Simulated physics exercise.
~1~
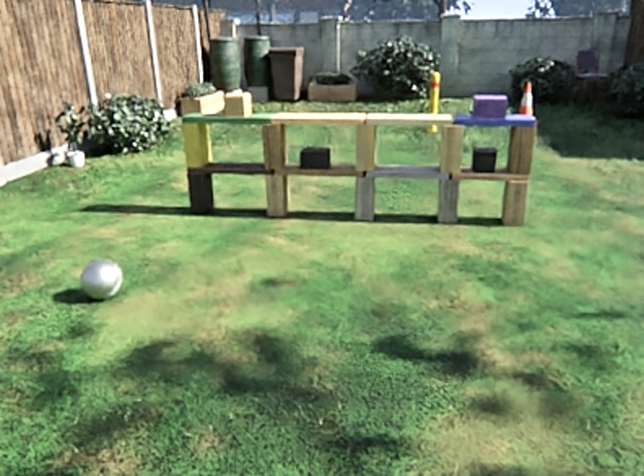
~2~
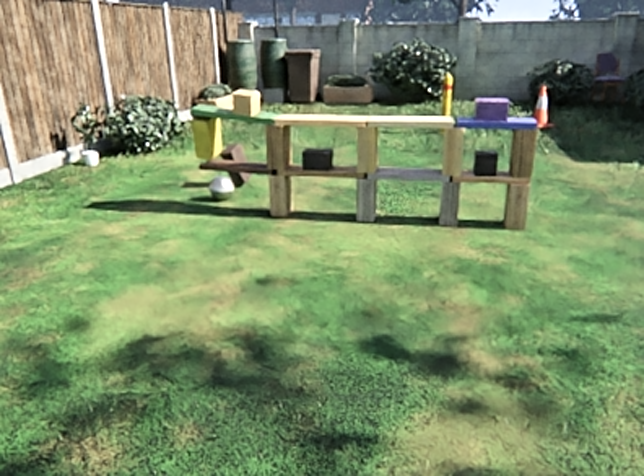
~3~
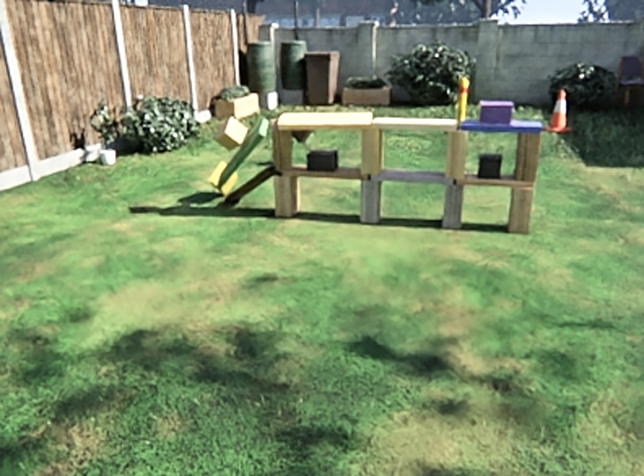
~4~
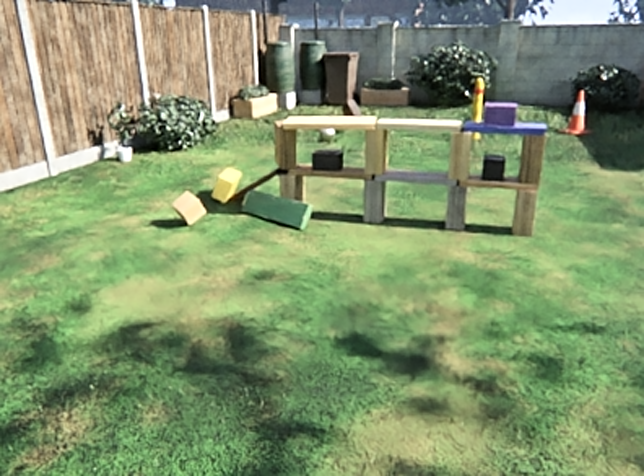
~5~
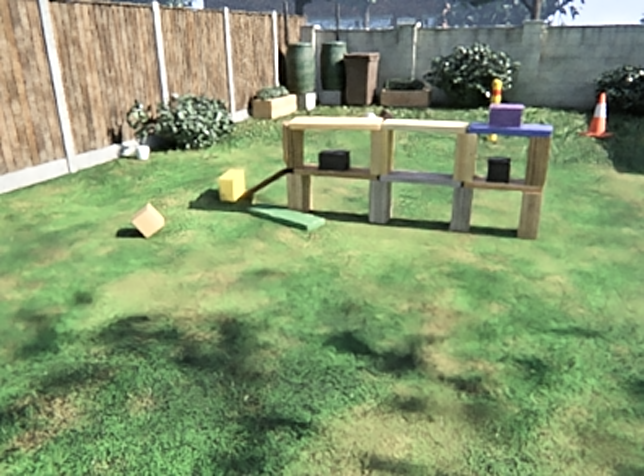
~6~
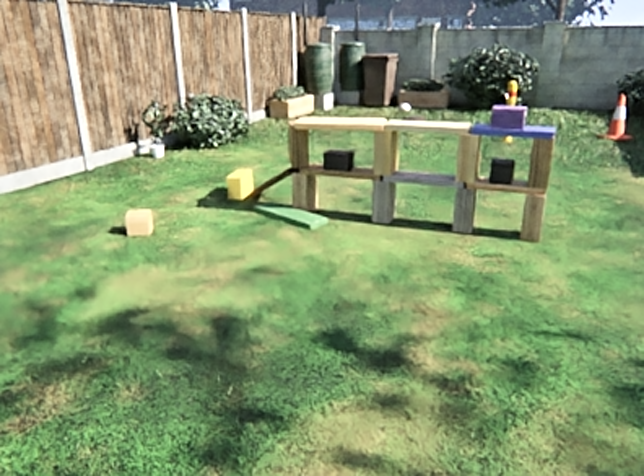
At the start, a silvery ball is on the grass to the left of a long, two-level structure of wooden posts and planks, with small blocks resting on it. The ball rolls to the left end and knocks into the lower post there, which tilts out of place. The yellow post above leans, then falls as the green plank tips down steeply, carrying a light wooden block with it. The block tumbles away to the left across the grass. By the end, the green plank and yellow post lie on the ground, while the rest, including the blue plank and purple block, still stands.
